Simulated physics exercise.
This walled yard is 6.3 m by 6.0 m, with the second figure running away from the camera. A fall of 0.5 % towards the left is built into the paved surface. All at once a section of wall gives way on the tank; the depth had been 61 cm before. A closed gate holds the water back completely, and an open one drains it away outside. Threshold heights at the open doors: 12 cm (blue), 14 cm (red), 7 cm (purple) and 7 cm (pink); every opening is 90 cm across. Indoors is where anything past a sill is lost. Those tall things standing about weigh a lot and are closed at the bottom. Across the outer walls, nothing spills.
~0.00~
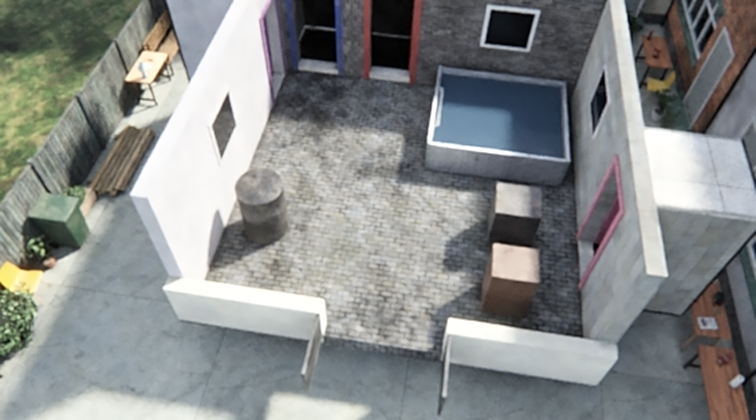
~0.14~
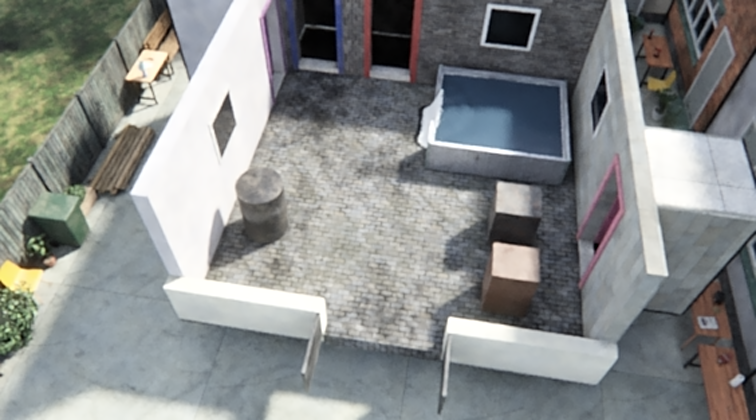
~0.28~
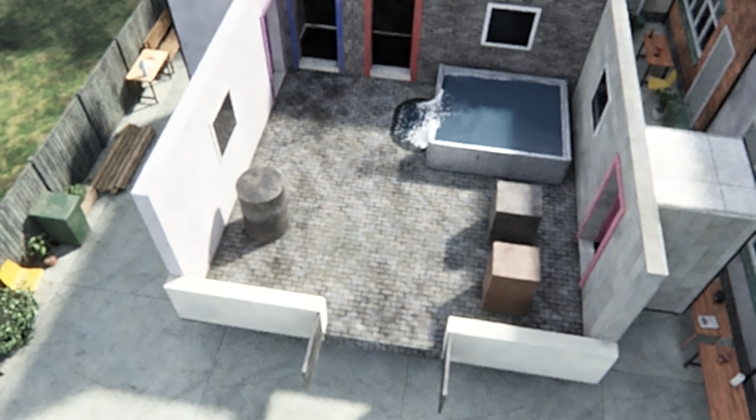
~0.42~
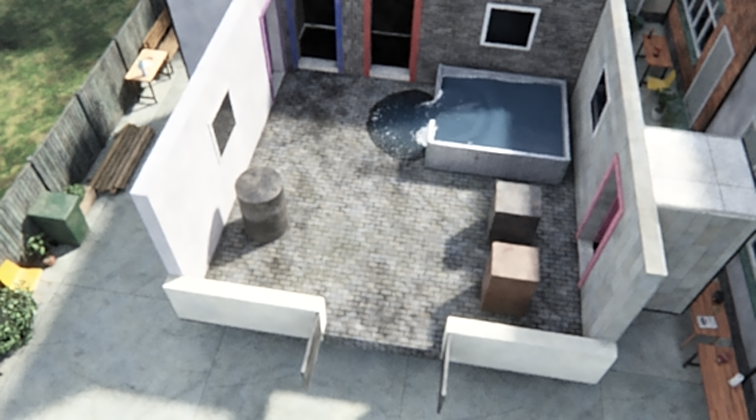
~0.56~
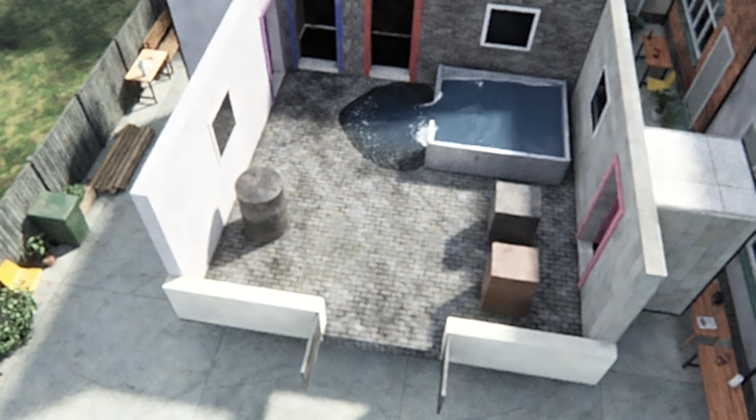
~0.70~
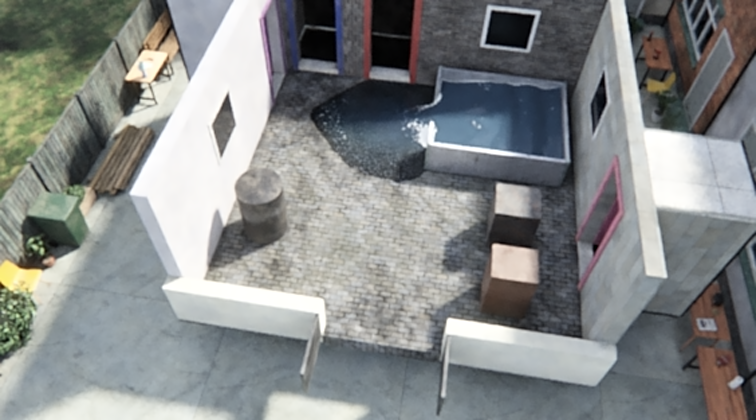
Water sits still in a raised rectangular tank at the back right of a walled, paved yard, then bursts out through the tank's left side in a small white splash. It pours onto the paving and spreads leftward as a dark, widening pool, reaching past the red-framed doorway toward the left wall.
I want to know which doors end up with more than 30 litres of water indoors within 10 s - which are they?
In order: Blue door: The total grows larger than the cap; red door: The total remains smaller than the cap; purple door: The total grows larger than the cap; pink door: The total remains smaller than the cap.
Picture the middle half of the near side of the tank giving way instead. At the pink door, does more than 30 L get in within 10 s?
So for pink: Yes.
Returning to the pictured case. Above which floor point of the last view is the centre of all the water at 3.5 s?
Around (405, 140).
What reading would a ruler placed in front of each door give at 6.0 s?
In cm: Blue 15, red 8, purple 18, pink 0.
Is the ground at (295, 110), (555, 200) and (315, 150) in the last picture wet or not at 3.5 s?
Respectively: Got hit, was missed, got hit.
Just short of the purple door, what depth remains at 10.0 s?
12.0 cm.
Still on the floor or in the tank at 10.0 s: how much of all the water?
Remaining: Roughly 76 %.
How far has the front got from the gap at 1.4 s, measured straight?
3.6 m.
After 1.4 s water covers 30 % of the floor and is deepest (36 cm) near (424, 128); blue door 12 cm at the sill, 0 L in, red door 13 cm at the sill, 0 L in, purple door 13 cm at the sill, 10 L in, pink door not reached.
After 2.2 s water covers 40 % of the floor and is deepest (34 cm) near (279, 92); blue door 14 cm at the sill, 1 L in, red door 13 cm at the sill, 2 L in, purple door 30 cm at the sill, 98 L in, pink door not reached.
After 3.5 s water covers 45 % of the floor and is deepest (28 cm) near (309, 79); blue door 18 cm at the sill, 17 L in, red door 9 cm at the sill, 3 L in, purple door 25 cm at the sill, 305 L in, pink door not reached.
After 6.0 s water covers 75 % of the floor and is deepest (20 cm) near (287, 71); blue door 15 cm at the sill, 49 L in, red door 8 cm at the sill, 3 L in, purple door 18 cm at the sill, 480 L in, pink door not reached.
After 10.0 s water covers 95 % of the floor and is deepest (12 cm) near (283, 81); blue door 11 cm at the sill, 61 L in, red door 5 cm at the sill, 3 L in, purple door 12 cm at the sill, 579 L in, pink door 6 cm at the sill, 0 L in.
